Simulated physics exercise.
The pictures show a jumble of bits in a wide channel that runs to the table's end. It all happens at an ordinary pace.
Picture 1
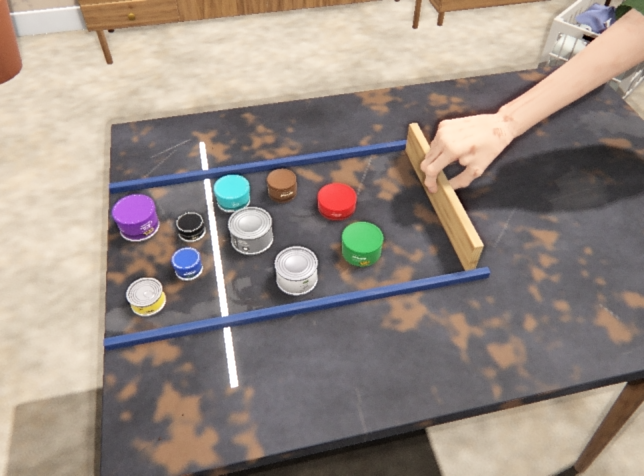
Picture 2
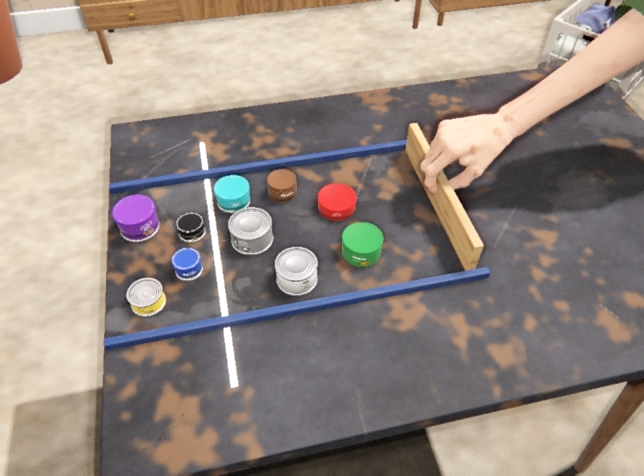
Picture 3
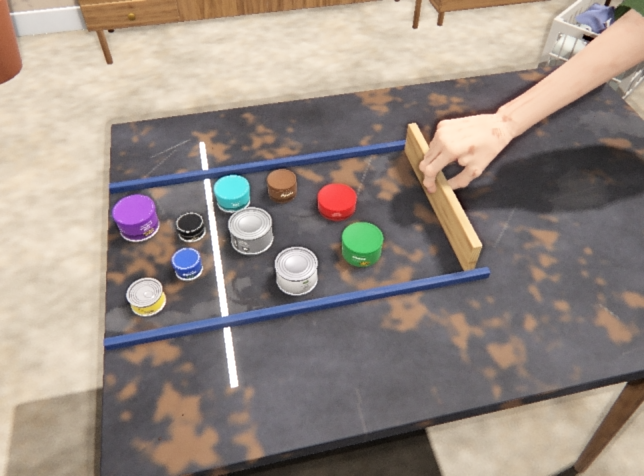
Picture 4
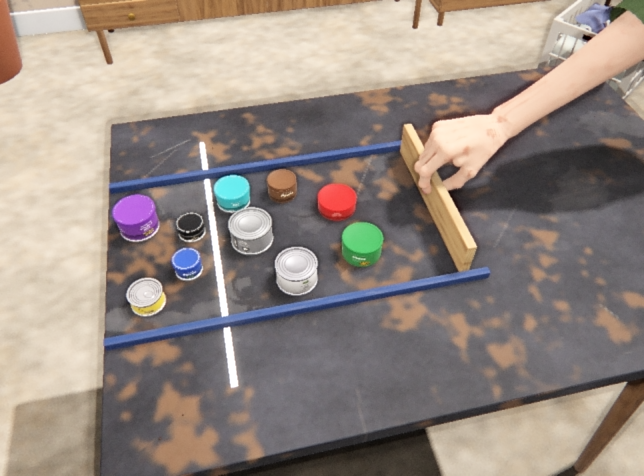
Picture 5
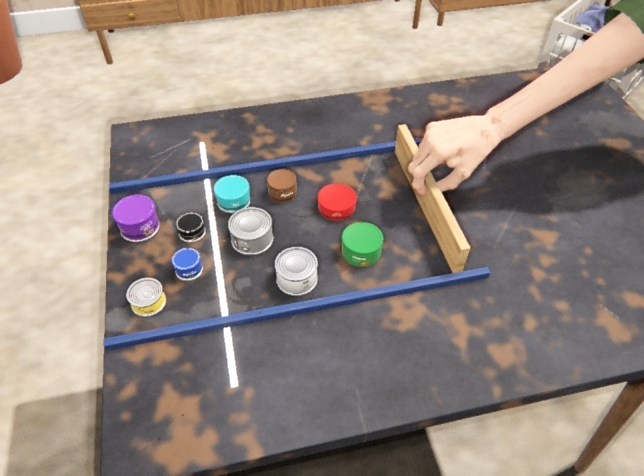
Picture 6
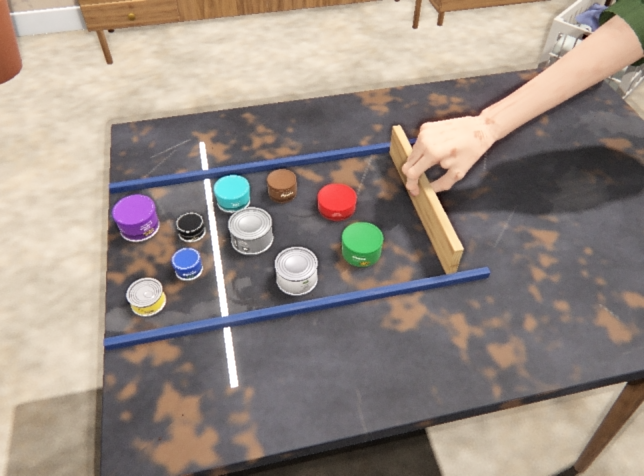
Hand sliding a wooden board slightly left between blue rails on a dark table, while colourful lidded pots sit still.
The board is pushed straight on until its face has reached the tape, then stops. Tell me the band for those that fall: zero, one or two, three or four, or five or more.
The number that fall off is zero.
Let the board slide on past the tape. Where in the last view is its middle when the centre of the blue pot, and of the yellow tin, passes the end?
For the blue pot at (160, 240), for the yellow tin at (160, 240).
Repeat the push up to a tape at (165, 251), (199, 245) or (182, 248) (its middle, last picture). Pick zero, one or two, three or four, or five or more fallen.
The falls would be one to two; none; just one or two.
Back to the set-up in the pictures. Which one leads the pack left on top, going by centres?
The purple pot ends nearest.
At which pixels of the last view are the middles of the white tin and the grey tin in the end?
First (197, 301), then (171, 244).
Soon after, none off yet; purple pot at rest near (137, 219); yellow tin at rest near (147, 297); blue pot at rest near (188, 265).
In the end, the number that fall off is zero.
